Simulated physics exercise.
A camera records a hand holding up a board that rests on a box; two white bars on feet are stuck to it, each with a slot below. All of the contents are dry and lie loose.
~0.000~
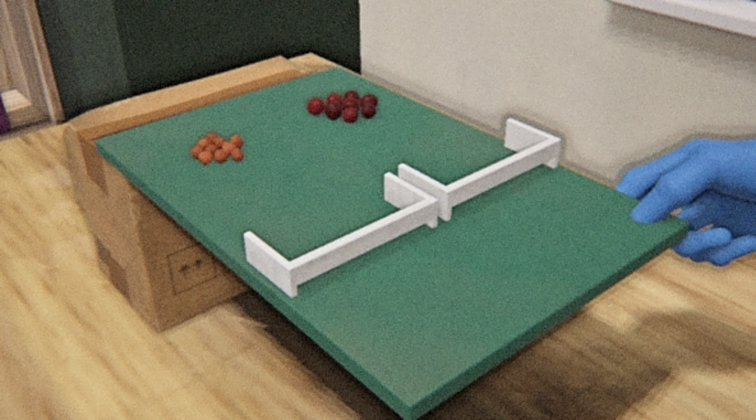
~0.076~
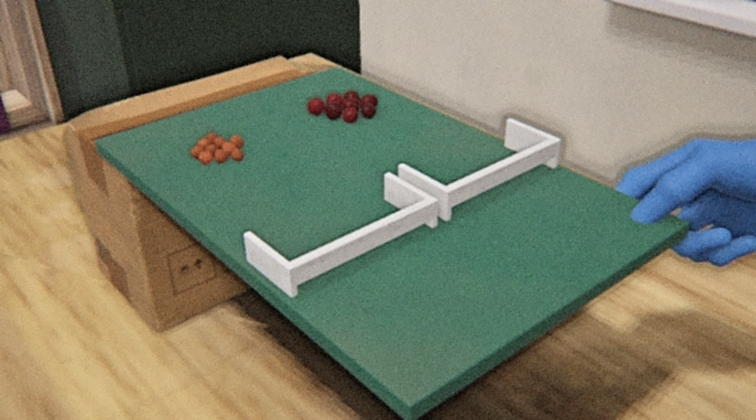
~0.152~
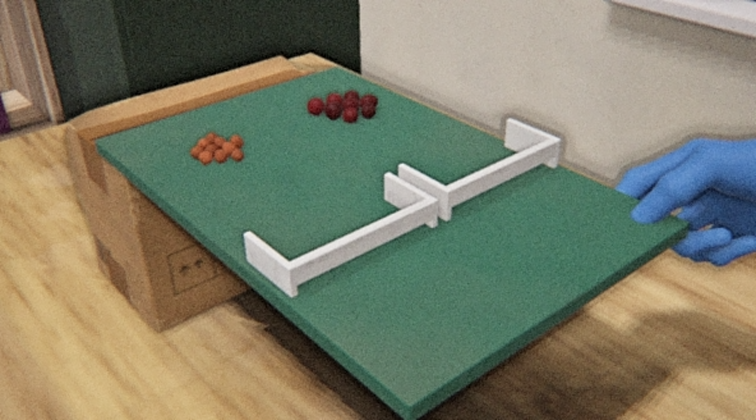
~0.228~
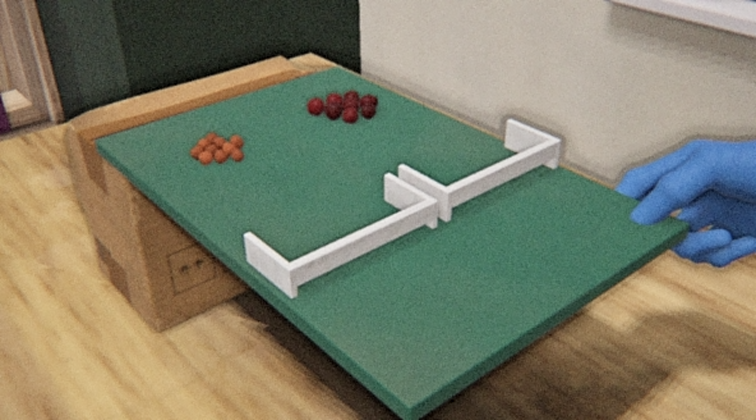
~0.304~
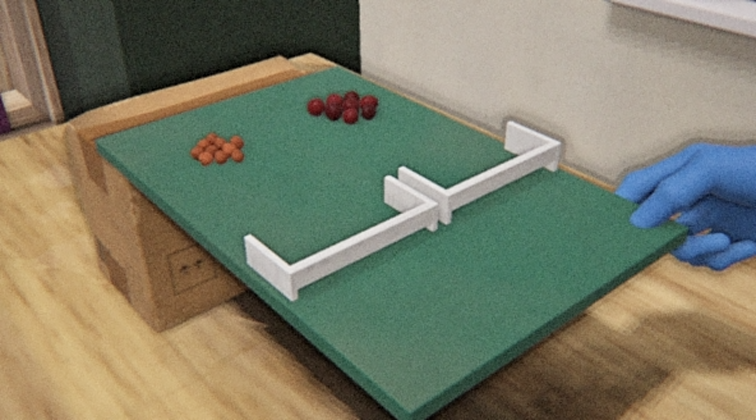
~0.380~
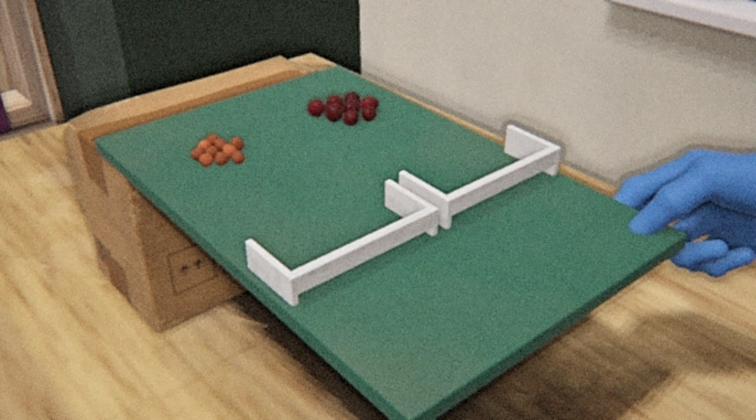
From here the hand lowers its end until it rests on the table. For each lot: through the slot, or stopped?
As I see it, the nearer lot will most likely be blocked by the barrier; the farther lot will most likely be blocked by the barrier.
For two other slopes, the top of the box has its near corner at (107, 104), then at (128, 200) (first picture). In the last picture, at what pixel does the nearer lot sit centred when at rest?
The first gives (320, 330), the second gives (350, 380).
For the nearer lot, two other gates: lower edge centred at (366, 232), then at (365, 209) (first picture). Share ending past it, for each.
You get 100 in a hundred first and 100 in a hundred after.
Around 0.92 s, board sloping at 13°; nearer lot on its way down; farther lot on its way down.
Around 1.49 s, board sloping at 26°; nearer lot has reached its gate; farther lot has reached its gate.
Around 2.17 s, board resting at 30°; nearer lot has reached its gate; farther lot has reached its gate.
Finally (2.4 s), board resting at 30°; nearer lot gathered behind its gate; farther lot gathered behind its gate.
